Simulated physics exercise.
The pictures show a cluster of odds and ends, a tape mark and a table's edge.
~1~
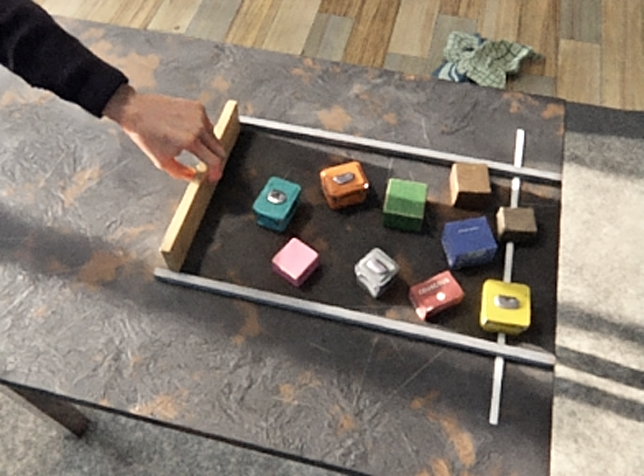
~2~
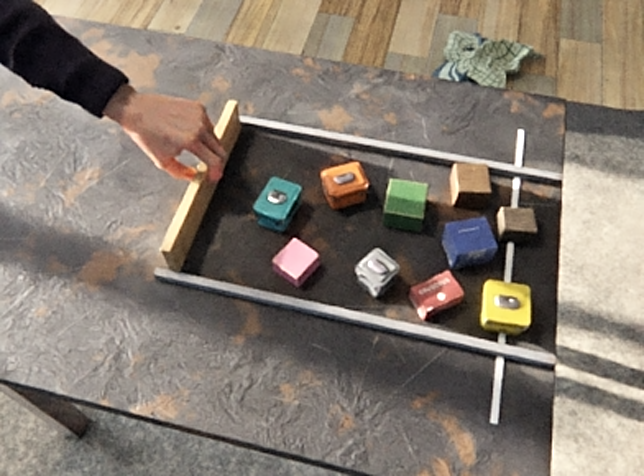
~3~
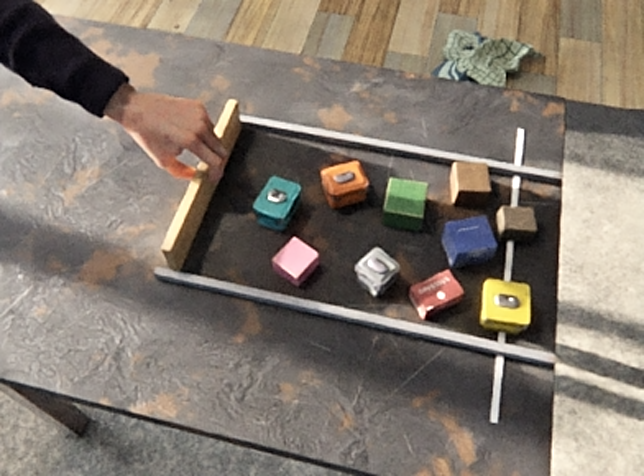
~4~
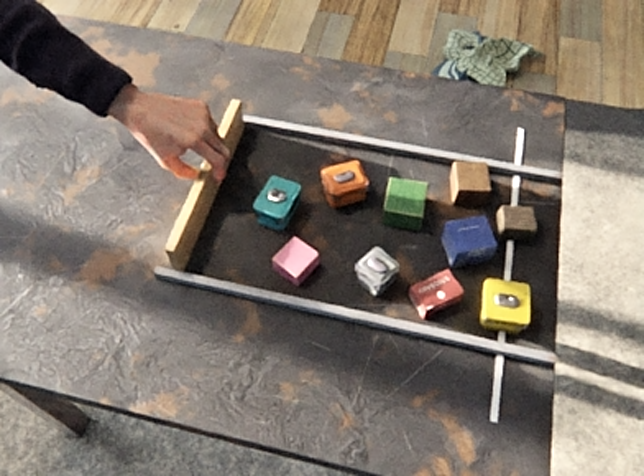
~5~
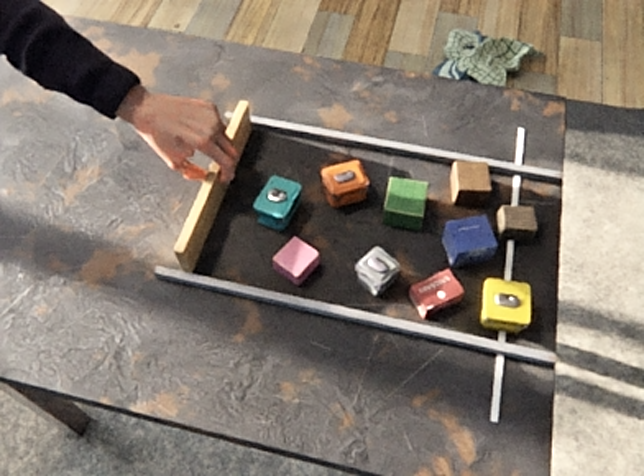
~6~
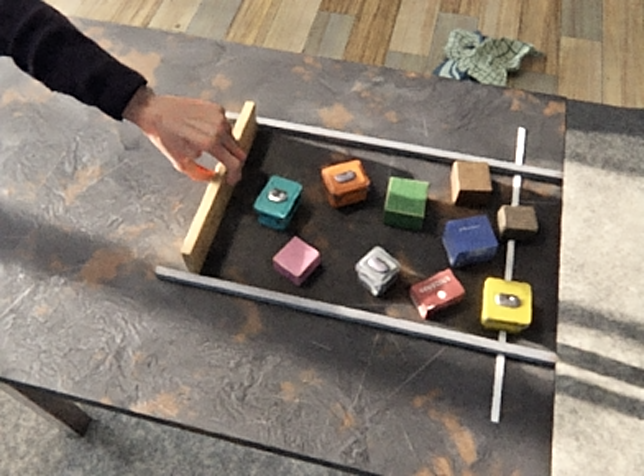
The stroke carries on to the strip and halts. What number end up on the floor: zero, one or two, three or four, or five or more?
As it turns out, the number that fall off is five or more.
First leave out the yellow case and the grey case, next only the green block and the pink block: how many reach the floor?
Fallen: 3, and 3 in the other try.
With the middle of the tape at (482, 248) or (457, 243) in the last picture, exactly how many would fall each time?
Down on the floor: 2 and 1.
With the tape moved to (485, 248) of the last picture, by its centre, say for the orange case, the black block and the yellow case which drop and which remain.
The orange case stays on, the black block drops off, the yellow case is lost.
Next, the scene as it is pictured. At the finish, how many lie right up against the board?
The number is 3.
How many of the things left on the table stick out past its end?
2 of them.
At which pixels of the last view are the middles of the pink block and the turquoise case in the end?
The pink block at (525, 305), the turquoise case at (530, 255).
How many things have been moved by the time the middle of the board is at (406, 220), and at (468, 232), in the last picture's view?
At the one place 9, at the other 10.
Soon after, none off yet; black block at rest near (517, 223); yellow case at rest near (505, 306); blue box at rest near (469, 241).
Then, none off yet; black block at rest near (517, 223); yellow case at rest near (505, 306); blue box at rest near (470, 244).
Further on, none off yet; black block moved about its own width near (551, 232); yellow case tipped a little near (572, 320); blue box moved about its own width near (534, 265).
By the end, the number that fall off is five or more; fallen, green block, red box, blue box, yellow case and black block.
